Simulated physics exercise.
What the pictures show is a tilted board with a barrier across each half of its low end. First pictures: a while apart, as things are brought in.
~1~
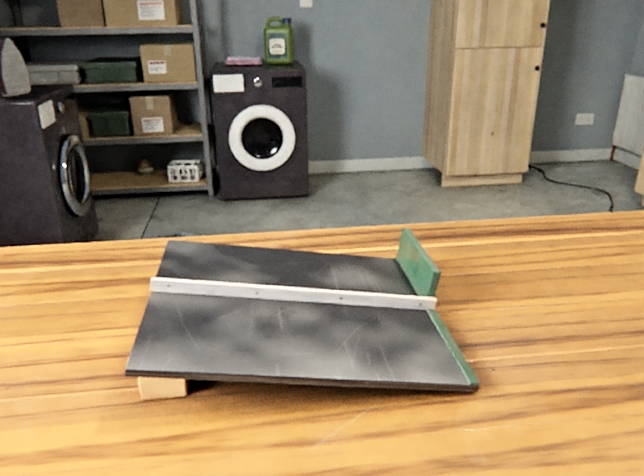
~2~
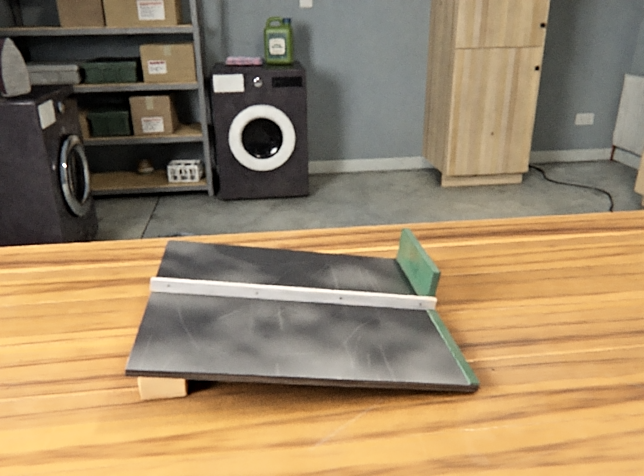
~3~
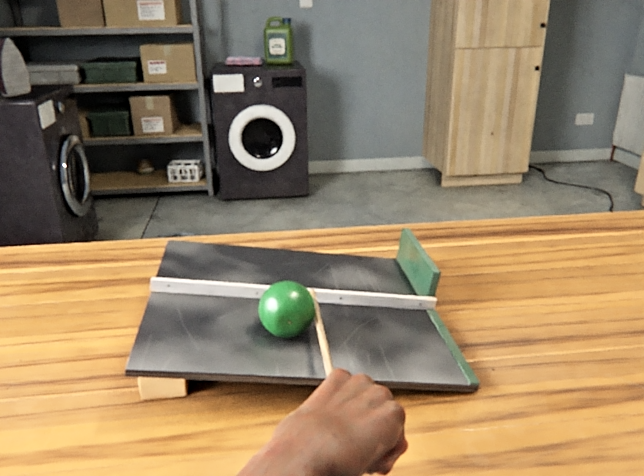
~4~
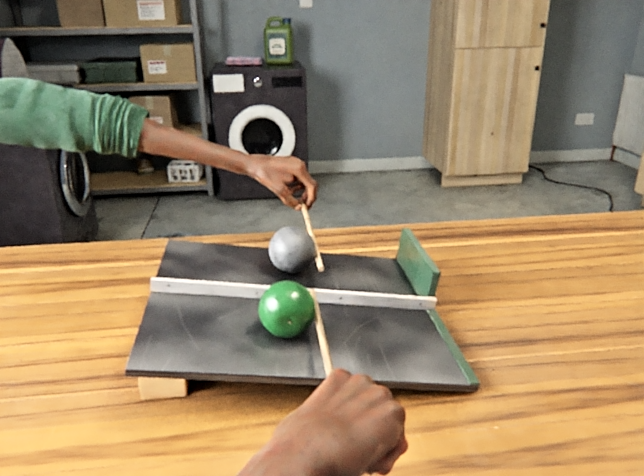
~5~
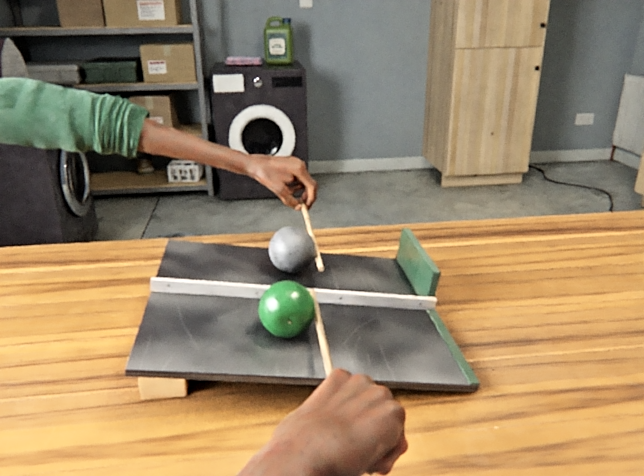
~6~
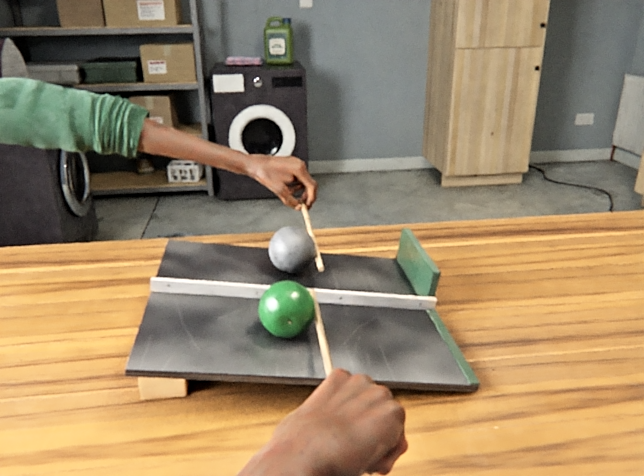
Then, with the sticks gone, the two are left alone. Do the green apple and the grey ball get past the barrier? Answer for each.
In this case the green apple drops off the end; as for the grey ball, it is kept back.
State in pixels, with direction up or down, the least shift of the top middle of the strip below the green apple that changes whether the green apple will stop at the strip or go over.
Up, by 8 pixels.
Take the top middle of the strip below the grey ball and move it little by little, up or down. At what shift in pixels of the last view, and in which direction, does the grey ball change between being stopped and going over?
The switch happens after a shift of some 24 pixels down.
Then, 0.70 s later than the last frame, green apple rolling on the board near (445, 320); grey ball rolling on the board near (386, 258).
When it is over, the green apple goes over the end; the grey ball is held by the strip, near (392, 259).
